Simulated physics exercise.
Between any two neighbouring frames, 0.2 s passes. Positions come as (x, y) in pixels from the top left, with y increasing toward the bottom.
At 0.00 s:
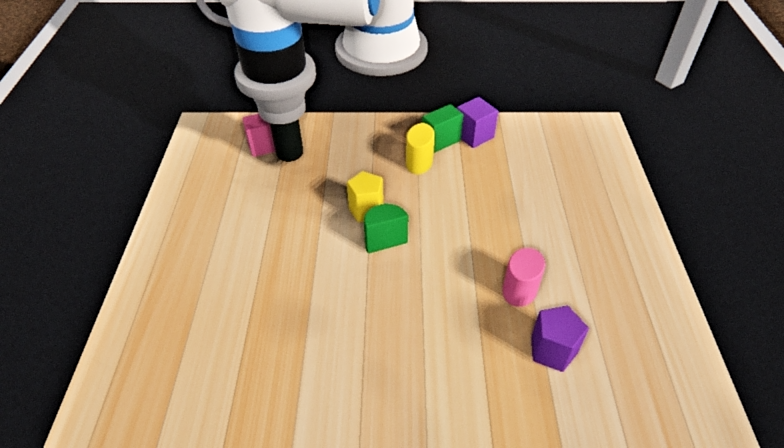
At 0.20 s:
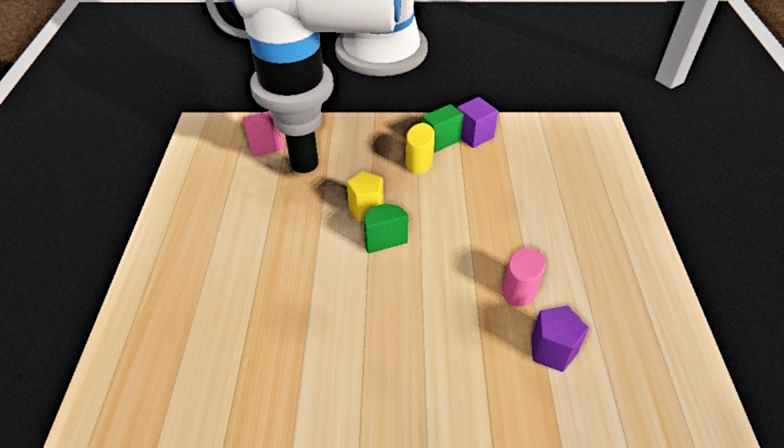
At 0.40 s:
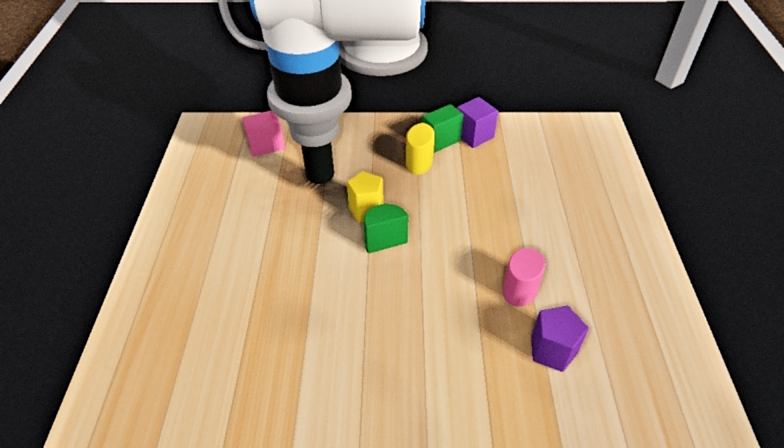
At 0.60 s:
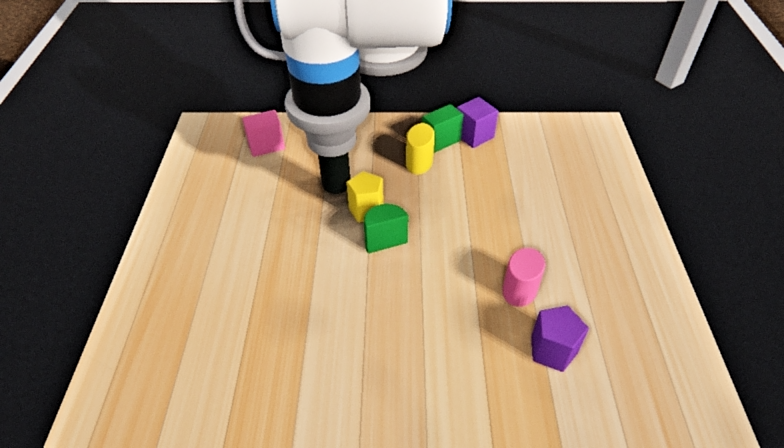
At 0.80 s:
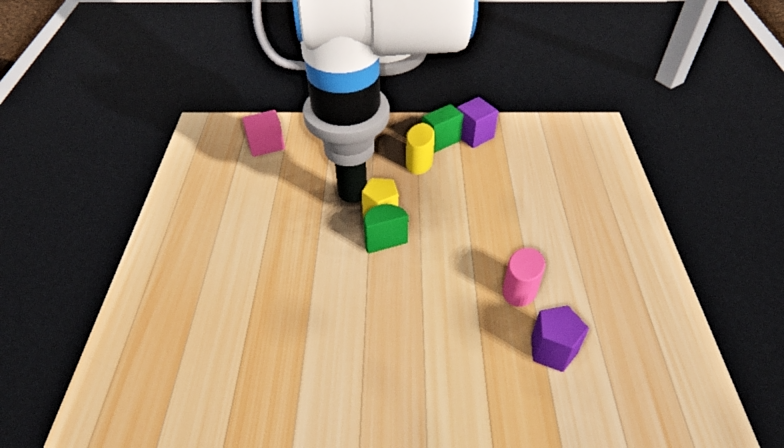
On a wooden tabletop scattered with colorful blocks, a robot arm moved its black rod diagonally down and to the right, then nudged the yellow five-sided block slightly right, behind the green D-shaped one.
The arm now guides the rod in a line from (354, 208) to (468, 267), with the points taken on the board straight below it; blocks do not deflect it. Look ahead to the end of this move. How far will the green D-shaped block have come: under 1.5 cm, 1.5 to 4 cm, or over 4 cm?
My answer is that it shifts 1.5 to 4 cm.
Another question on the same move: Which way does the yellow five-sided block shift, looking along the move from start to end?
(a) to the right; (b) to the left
My pick is b.
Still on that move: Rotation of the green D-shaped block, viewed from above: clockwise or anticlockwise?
The green D-shaped block rotates clockwise.
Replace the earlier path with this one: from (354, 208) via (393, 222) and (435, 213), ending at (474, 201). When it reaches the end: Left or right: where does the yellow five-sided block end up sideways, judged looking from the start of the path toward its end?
Toward the right.
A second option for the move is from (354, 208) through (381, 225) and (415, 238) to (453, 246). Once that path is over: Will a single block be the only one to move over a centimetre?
Short answer: No.
The first path, step by step. One third of the way, rod (391, 213); yellow five-sided block (423, 200), turned 30° anticlockwise; green D-shaped block (392, 222), turned 35° clockwise.
Two thirds of the way, rod (429, 233); yellow five-sided block (454, 204), turned 65° anticlockwise; green D-shaped block (396, 231), turned 55° clockwise.
At the end, rod (470, 253); yellow five-sided block (457, 204), turned 75° anticlockwise; green D-shaped block (396, 231), turned 55° clockwise; pink oval block unmoved.
